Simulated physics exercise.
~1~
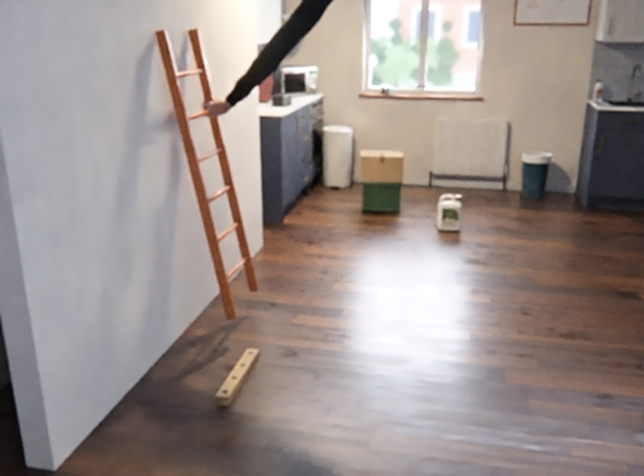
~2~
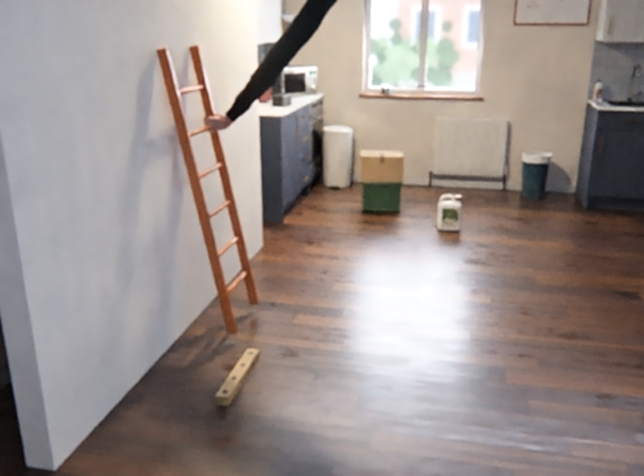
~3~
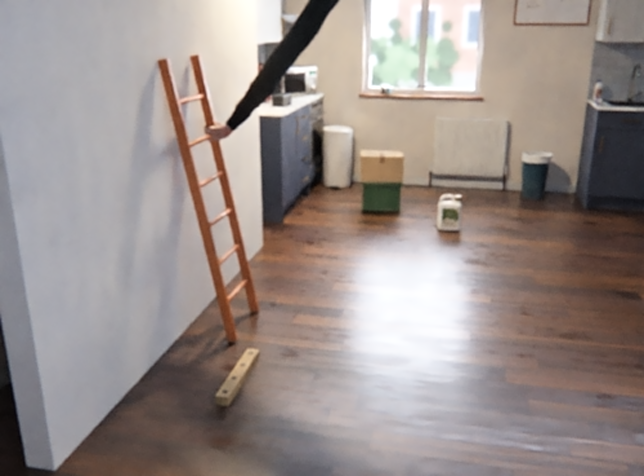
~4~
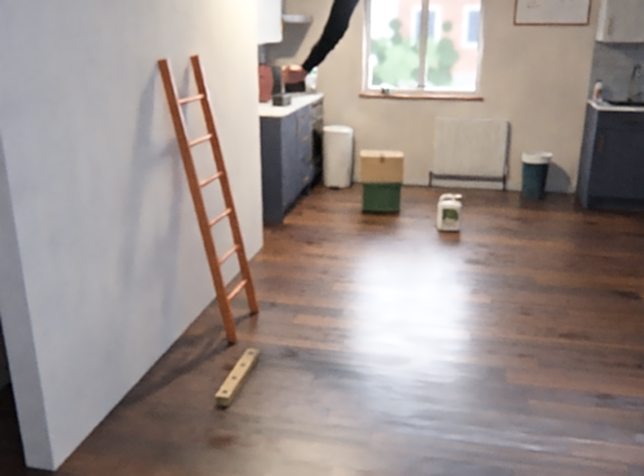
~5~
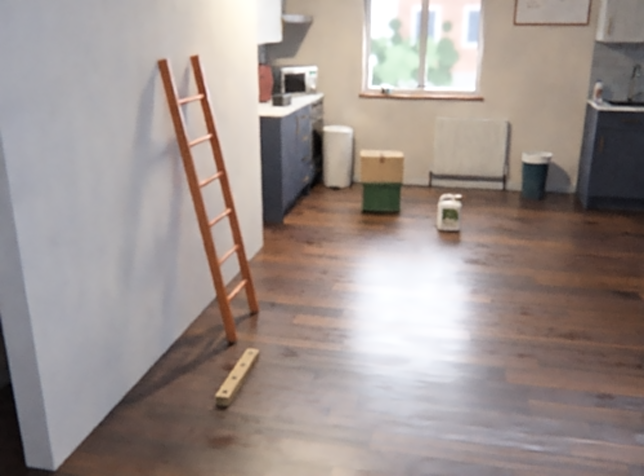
Orange ladder being lowered by hand against a pale wall, then staying propped above a wooden batten after the hand withdraws.
